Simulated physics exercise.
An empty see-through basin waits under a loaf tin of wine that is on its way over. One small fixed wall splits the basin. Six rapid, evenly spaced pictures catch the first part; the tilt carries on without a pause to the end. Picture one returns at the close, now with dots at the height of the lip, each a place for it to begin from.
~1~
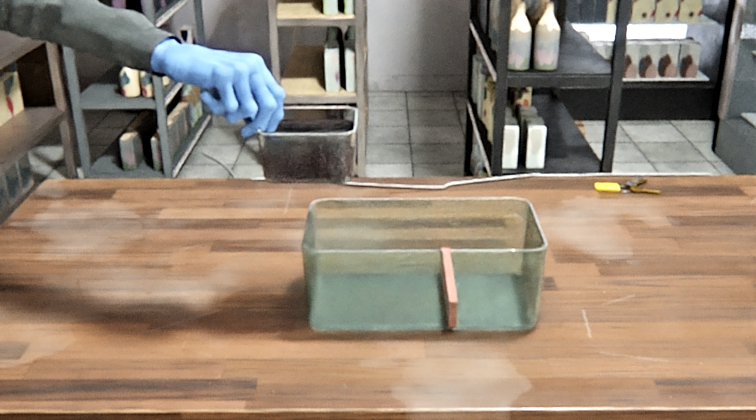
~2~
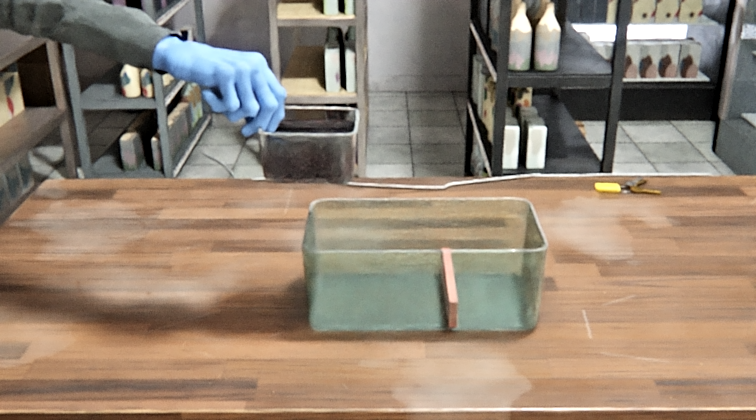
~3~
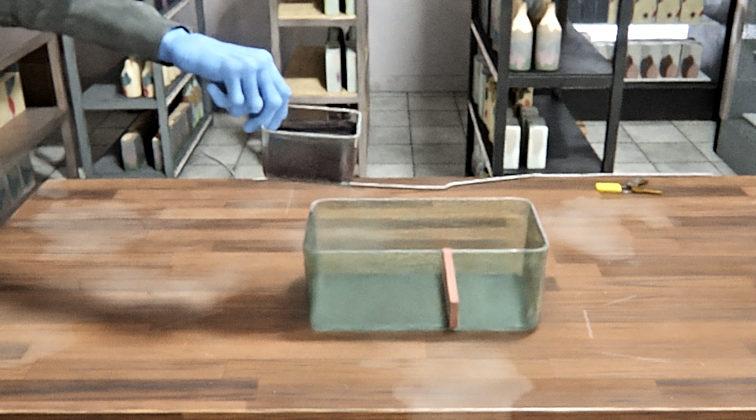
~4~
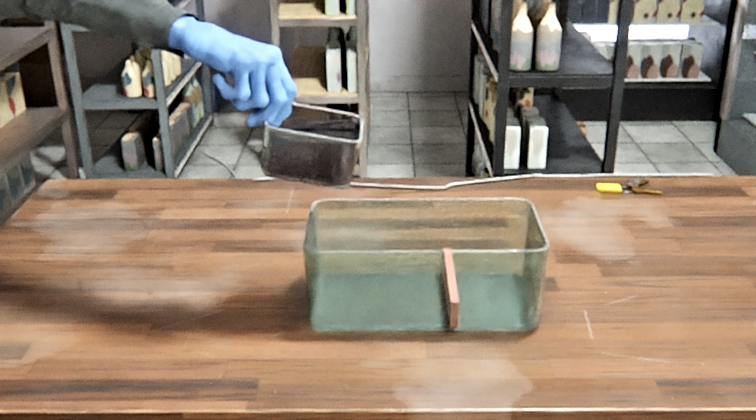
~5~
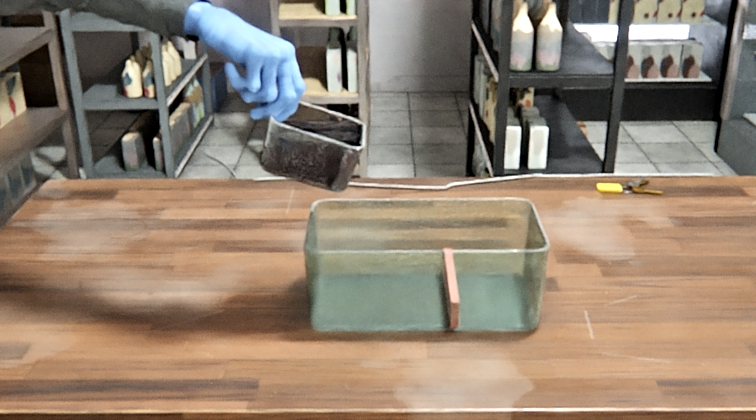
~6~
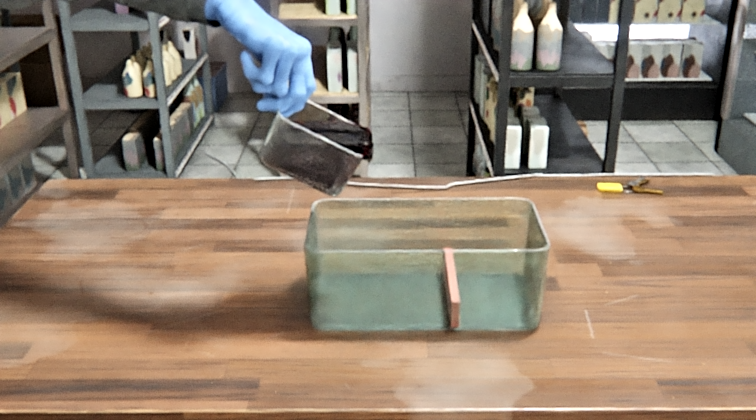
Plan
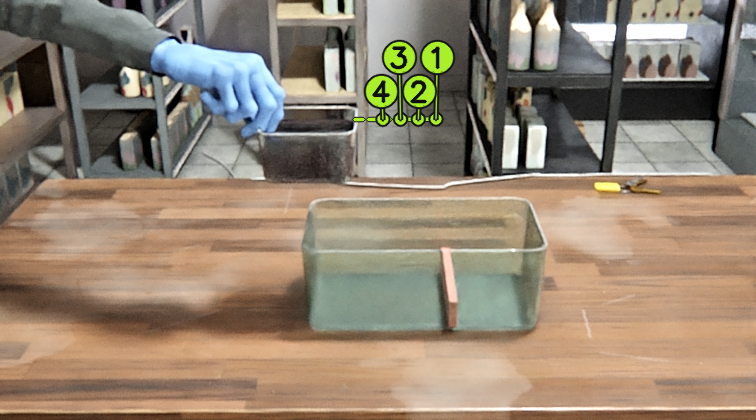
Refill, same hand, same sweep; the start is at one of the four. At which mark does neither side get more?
I would pick dot 3.
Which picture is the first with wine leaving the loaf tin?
In picture 6.
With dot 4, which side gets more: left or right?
The left one.
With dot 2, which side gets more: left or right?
The right side.
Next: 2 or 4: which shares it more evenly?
That is dot 2.
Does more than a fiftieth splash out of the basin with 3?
No, it does not.
On the marked copy, 1 at (435, 119); 2 at (418, 119); 3 at (400, 119); 4 at (382, 119).
For dot 1, about 15 % ends left of the wall and 85 % right of it.
For dot 2, about 29 % ends left of the wall and 70 % right of it.
For dot 3, about 43 % ends left of the wall and 56 % right of it.
For dot 4, about 84 % ends left of the wall and 15 % right of it.
